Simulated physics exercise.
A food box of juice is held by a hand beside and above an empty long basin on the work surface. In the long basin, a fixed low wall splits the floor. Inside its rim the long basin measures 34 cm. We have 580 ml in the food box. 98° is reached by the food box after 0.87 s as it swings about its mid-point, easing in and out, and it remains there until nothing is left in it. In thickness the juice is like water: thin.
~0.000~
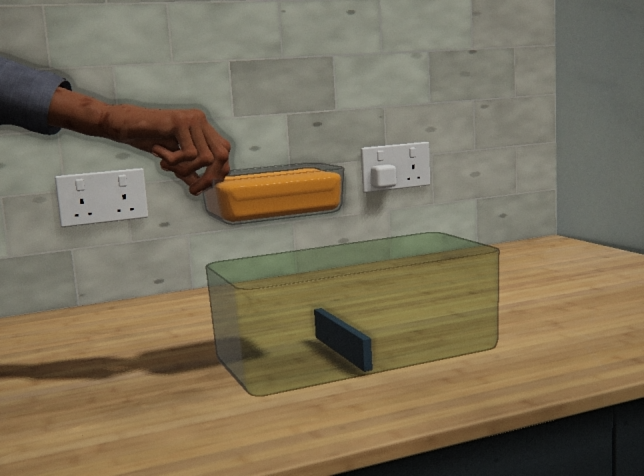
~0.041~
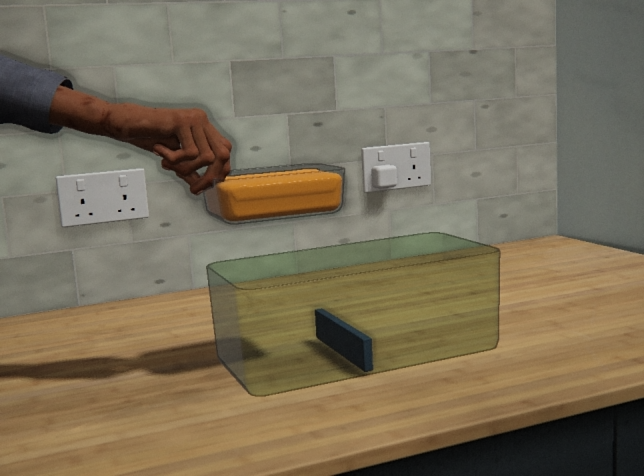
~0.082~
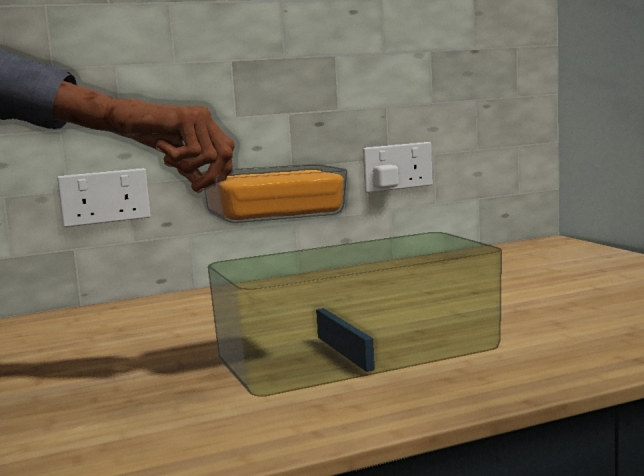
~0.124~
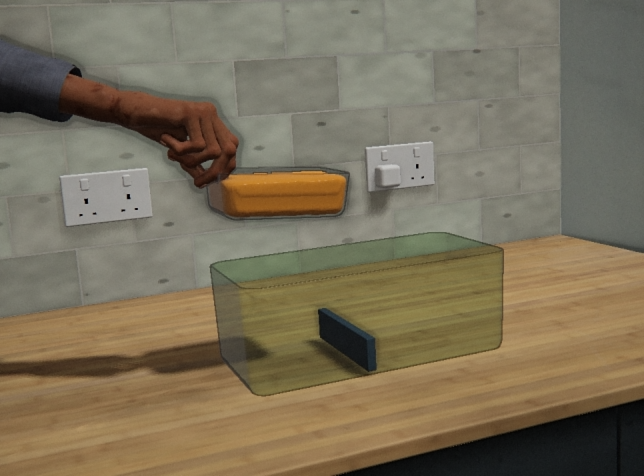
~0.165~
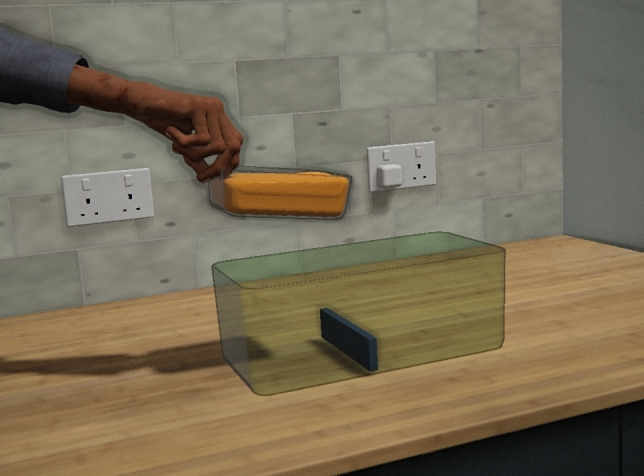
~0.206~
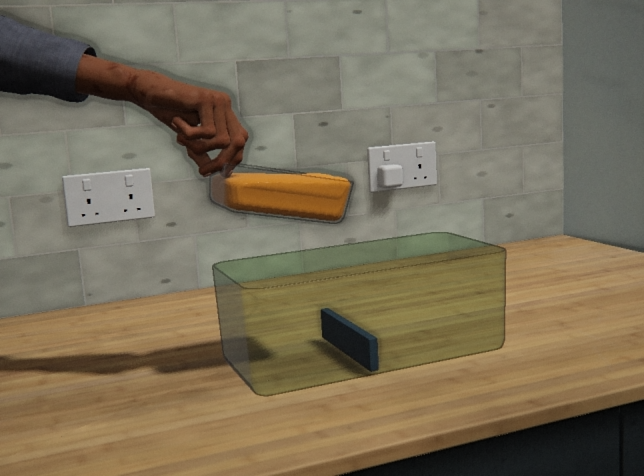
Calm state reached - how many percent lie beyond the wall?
86 percent, roughly.
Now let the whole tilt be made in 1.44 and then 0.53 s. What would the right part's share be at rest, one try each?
About 85 %, then about 85 %.
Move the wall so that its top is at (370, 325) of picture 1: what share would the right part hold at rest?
Then it comes to around 70 per cent.
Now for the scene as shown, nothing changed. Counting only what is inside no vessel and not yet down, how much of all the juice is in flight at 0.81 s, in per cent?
Roughly 2 %.
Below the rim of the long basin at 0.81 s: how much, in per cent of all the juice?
About 96 per cent.
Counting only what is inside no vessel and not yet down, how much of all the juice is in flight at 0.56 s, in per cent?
36 per cent.
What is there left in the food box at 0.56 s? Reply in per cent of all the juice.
Near 20 in a hundred.
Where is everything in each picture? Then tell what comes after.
In the first frame, it leans 0°; its right rim is at (331, 167); the juice meets the walls at (209, 184) and (328, 172); the long basin's rim runs from (220, 278) to (468, 242); the wall's top is at (341, 324).
In the second frame, it leans 1°; its right rim is at (332, 168); the juice meets the walls at (209, 184) and (328, 172).
In the third frame, it leans 2°; its right rim is at (334, 169); the juice meets the walls at (211, 183) and (330, 173).
In the fourth frame, it leans 5°; its right rim is at (336, 172); the juice meets the walls at (214, 181) and (332, 174).
In the fifth frame, it leans 8°; its right rim is at (339, 176); the juice meets the walls at (216, 179) and (335, 175).
In the sixth frame, it leans 13°; its right rim is at (340, 181); the juice meets the walls at (218, 180) and (337, 176).
By 0.56 s the tilt is 70° and 21 per cent is still to pour, 0 is left of the wall and 43 right of it.
By 0.81 s the tilt is 97° and 3 per cent is still to pour, 9 is left of the wall and 86 right of it.
By 1.08 s the tilt is 98° and 0 per cent is still to pour, 14 is left of the wall and 86 right of it.
By 1.37 s the tilt is 98° and 0 per cent is still to pour, 14 is left of the wall and 86 right of it.
At rest 14 per cent lies left of the wall, 86 right of it and 1 outside.
